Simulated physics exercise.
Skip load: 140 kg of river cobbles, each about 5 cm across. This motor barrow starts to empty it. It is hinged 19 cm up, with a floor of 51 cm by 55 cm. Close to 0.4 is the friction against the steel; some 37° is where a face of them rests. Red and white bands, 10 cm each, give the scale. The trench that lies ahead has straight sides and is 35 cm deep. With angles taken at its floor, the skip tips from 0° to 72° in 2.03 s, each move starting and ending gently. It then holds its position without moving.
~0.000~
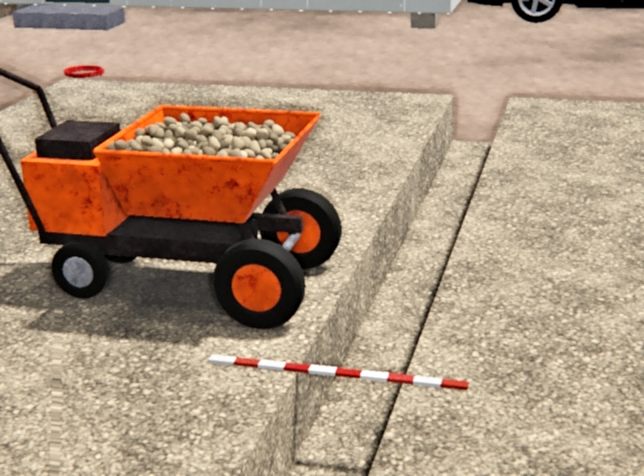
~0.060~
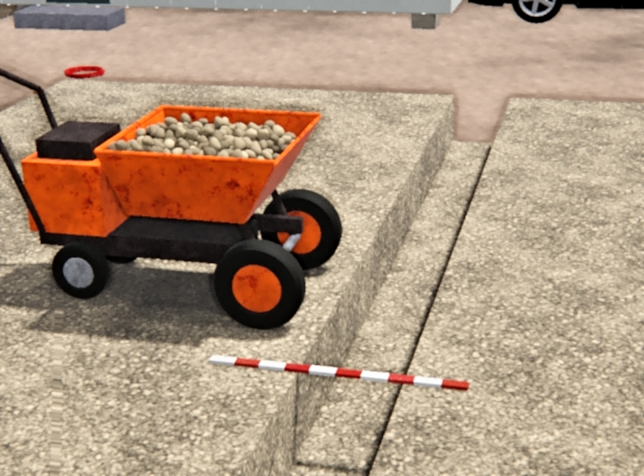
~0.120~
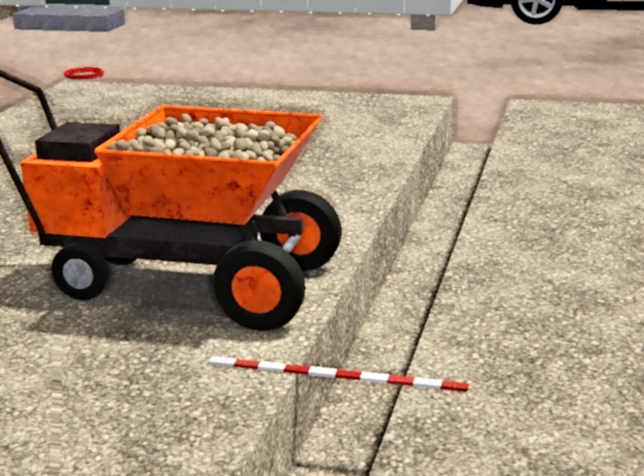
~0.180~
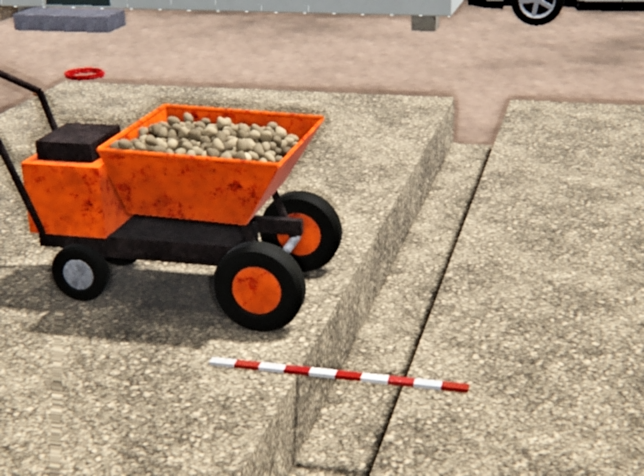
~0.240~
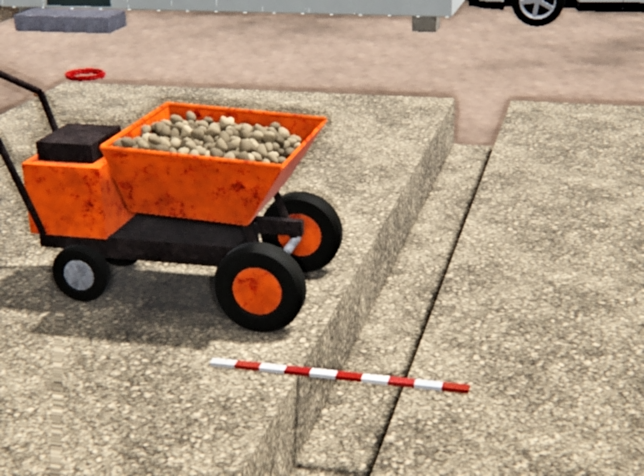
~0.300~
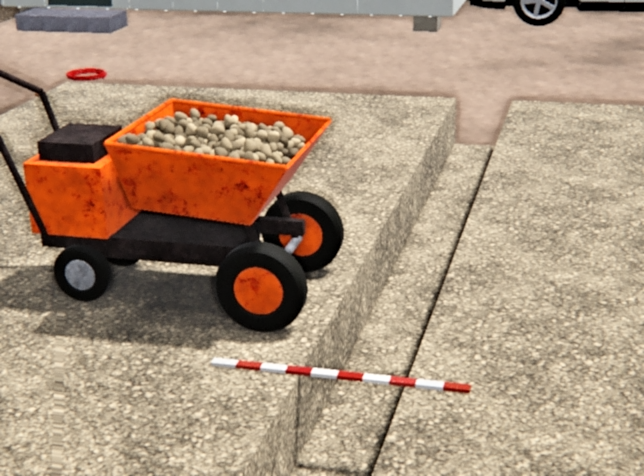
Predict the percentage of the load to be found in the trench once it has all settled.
Roughly 55 percent of the load ends up there.
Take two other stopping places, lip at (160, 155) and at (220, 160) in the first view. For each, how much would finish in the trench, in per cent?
Result: Close to 80 then close to 95 per cent.
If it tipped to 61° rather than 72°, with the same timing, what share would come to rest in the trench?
Trench share: Approx. 25%.
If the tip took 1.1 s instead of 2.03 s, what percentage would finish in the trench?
45 per cent.
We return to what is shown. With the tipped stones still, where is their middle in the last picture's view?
(426, 351).
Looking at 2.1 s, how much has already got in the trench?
By that point it's something like 10 in a hundred.
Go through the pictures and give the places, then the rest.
The first frame shows lip at (274, 162), floor tilted 0°, highest stones at (222, 131).
The second frame shows lip at (275, 163), floor tilted 0°, highest stones at (222, 132); the stones move at 0.1 m/s on average.
The third frame shows lip at (276, 165), floor tilted 1°, highest stones at (223, 132); the stones move at 0.1 m/s on average.
The fourth frame shows lip at (278, 166), floor tilted 2°, highest stones at (213, 132); the stones move at 0.2 m/s on average.
The fifth frame shows lip at (282, 167), floor tilted 3°, highest stones at (196, 129); the stones move at 0.2 m/s on average.
In the sixth frame, the skip is at 4°, its lip at (286, 168); the top of the load is at (201, 127); the stones move at 0.2 m/s on average.
After 1.5 s the floor is at 61°; 97 % in the skip, 2 % in the trench, 1 % past the trench; the foremost stones are at (435, 284).
After 2.1 s the floor is at 72°; 55 % in the skip, 10 % in the trench, 35 % past the trench; the foremost stones are at (578, 318).
After 2.5 s the floor is at 72°; 35 % in the skip, 20 % in the trench, 45 % past the trench; the foremost stones are at (630, 317).
After 4.4 s the floor is at 72°; 0 % in the skip, 55 % in the trench, 45 % past the trench; the foremost stones are at (644, 301).
